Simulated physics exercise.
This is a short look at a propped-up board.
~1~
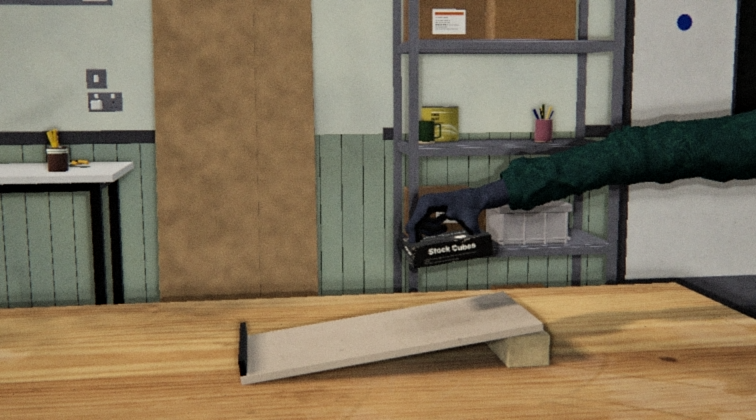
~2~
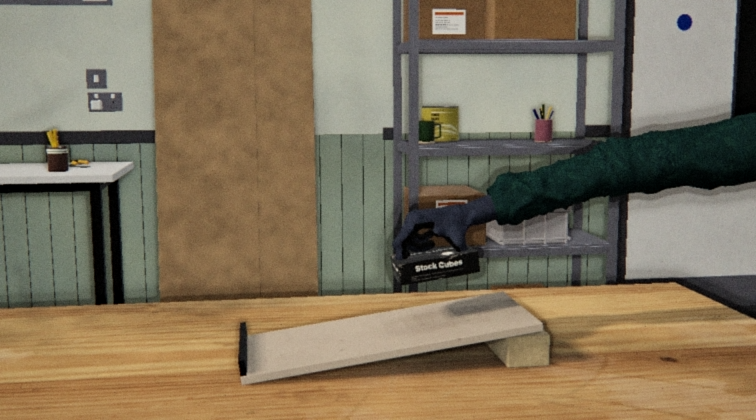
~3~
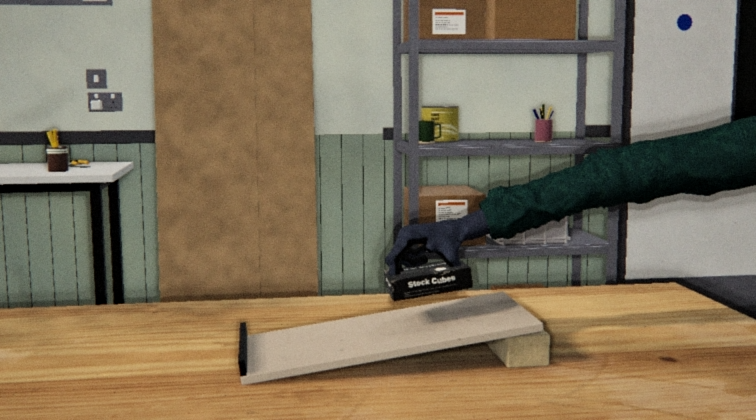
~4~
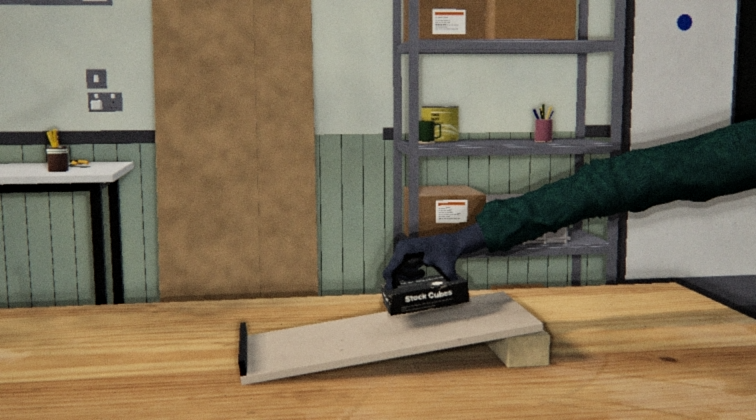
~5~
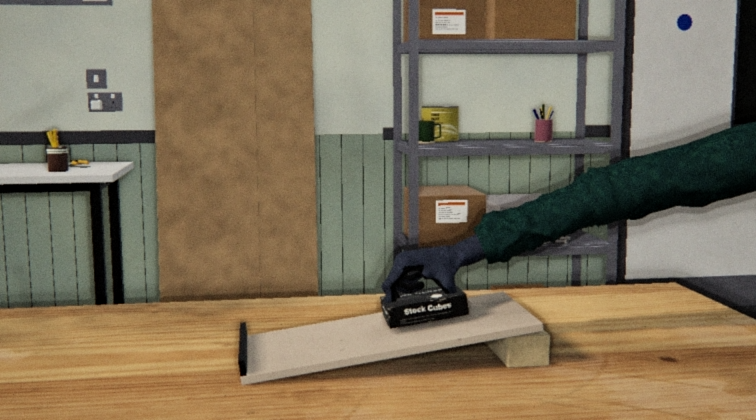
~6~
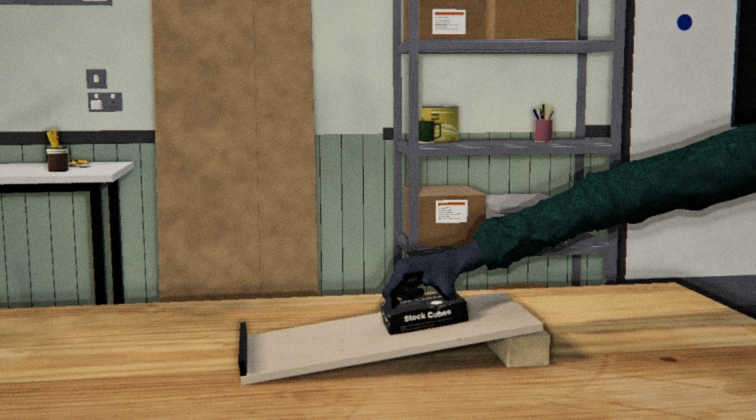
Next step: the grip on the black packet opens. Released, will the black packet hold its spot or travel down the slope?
It sits unmoved.
Then, 0.20 s on from there, no change.
Then, 0.50 s on from there, black packet resting near (424, 313).
In the end, it is unmoved. At the end, from the last picture's camera, black packet near (423, 313). The black packet remains at rest.
